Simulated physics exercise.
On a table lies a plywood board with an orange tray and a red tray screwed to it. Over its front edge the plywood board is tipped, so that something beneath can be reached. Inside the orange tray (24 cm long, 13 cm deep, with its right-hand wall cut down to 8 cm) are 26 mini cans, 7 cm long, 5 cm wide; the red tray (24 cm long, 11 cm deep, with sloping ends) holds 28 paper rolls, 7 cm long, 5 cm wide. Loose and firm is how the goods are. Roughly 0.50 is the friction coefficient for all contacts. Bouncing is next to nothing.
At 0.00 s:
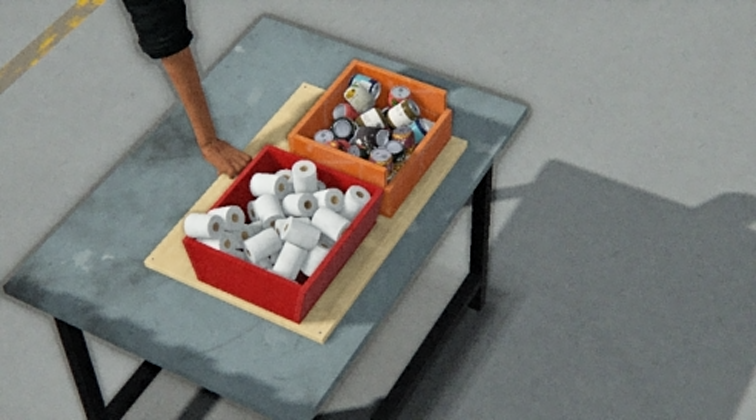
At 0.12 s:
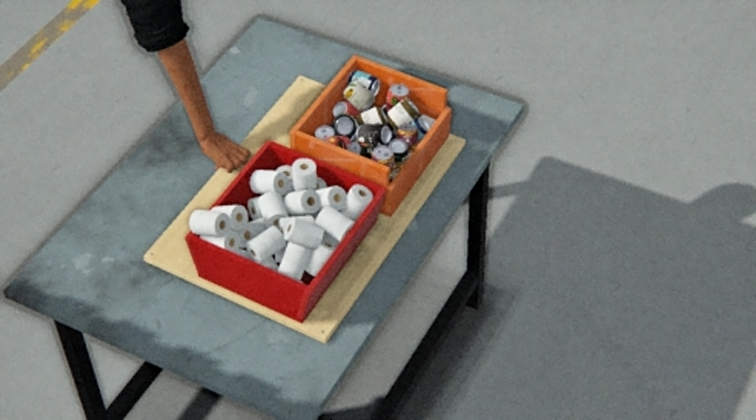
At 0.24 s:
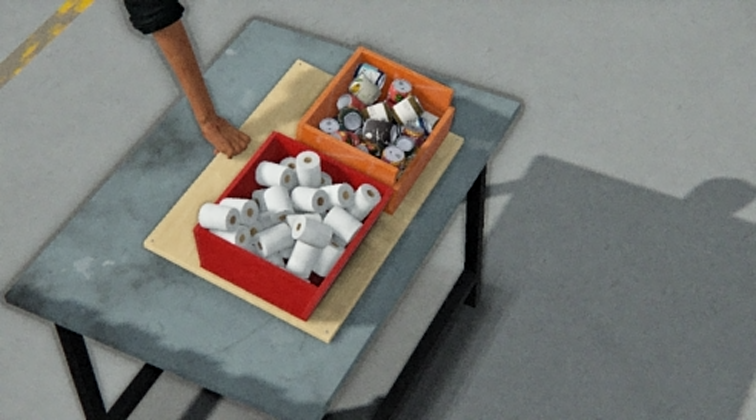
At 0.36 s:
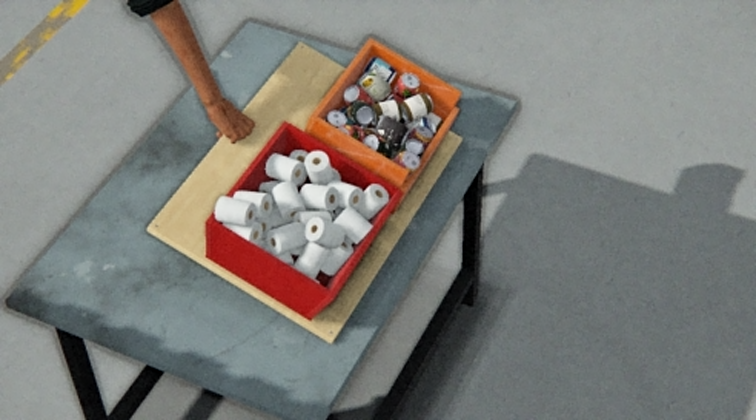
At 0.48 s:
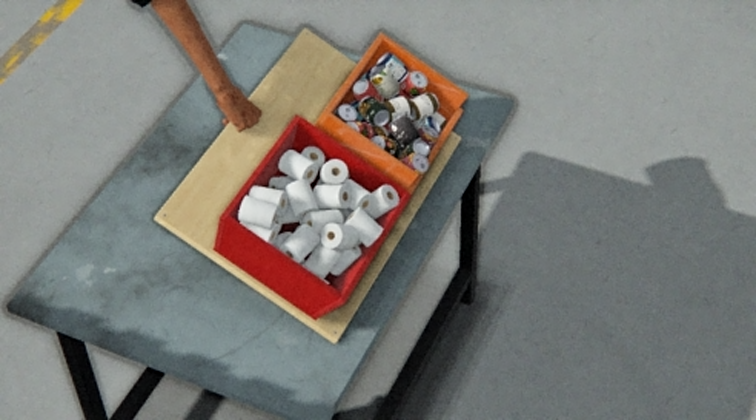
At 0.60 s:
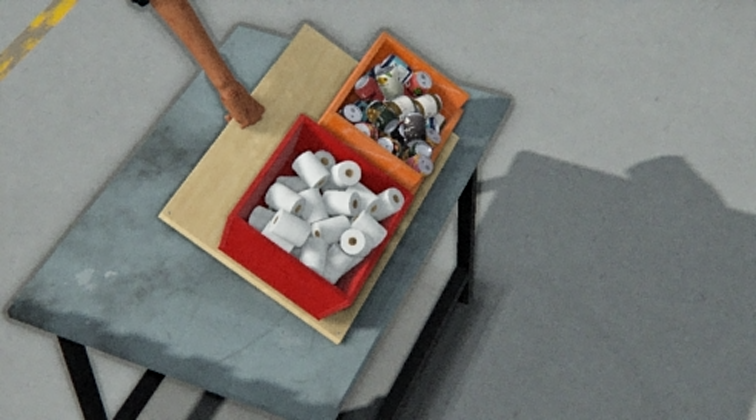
Red and orange trays of paper rolls and cans tilt as a hand raises their board.
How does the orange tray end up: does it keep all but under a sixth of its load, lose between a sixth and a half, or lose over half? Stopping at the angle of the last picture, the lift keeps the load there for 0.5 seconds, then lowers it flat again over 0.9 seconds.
My money is on a spill below a sixth of the load.
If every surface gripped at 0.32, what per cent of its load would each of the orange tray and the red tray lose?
In that case the orange tray sheds 10 per cent, while the red tray sheds 0 per cent.
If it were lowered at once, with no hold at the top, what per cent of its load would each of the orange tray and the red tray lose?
With that change, orange tray sheds 10 percent and red tray sheds 0 percent.
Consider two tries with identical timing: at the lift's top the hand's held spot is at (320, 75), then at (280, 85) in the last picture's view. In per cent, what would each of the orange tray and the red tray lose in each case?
First try, then second: The orange tray sheds 70 then 30 per cent, and the red tray sheds 40 then 10 per cent.
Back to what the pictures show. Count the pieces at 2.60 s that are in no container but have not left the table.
My count comes to close to 0.
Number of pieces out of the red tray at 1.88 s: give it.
Red tray: Roughly 2 out by then.
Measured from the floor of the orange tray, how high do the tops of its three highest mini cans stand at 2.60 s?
About 12 cm.
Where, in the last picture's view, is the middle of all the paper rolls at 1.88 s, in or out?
They're centred near (307, 249).
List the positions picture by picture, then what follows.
In the first frame (each is followed by its nearest rim corner in this view), orange tray (its farthest corner), (358, 62); red tray, (301, 288); 0° from level; none out.
In the second frame, orange tray, (358, 58); red tray, (307, 288); 3° from level.
In the third frame, orange tray, (364, 50); red tray, (317, 290); 11° from level.
In the fourth frame, orange tray, (374, 42); red tray, (330, 293); 19° from level.
In the fifth frame, red tray, (341, 297); 27° from level.
In the sixth frame, red tray, (348, 299); 30° from level; none out.
After 0.92 s, tilt 30°; orange tray 26 in, 0 out and red tray 26 in, 2 out.
After 1.32 s, tilt 25°; orange tray 25 in, 1 out and red tray 26 in, 2 out.
After 1.88 s, tilt 1°; orange tray 24 in, 2 out and red tray 26 in, 2 out.
Outcome (at 2.60 s), orange tray 24 in, 2 out and red tray 26 in, 2 out. Asked share, 2 of 26, 8 per cent.
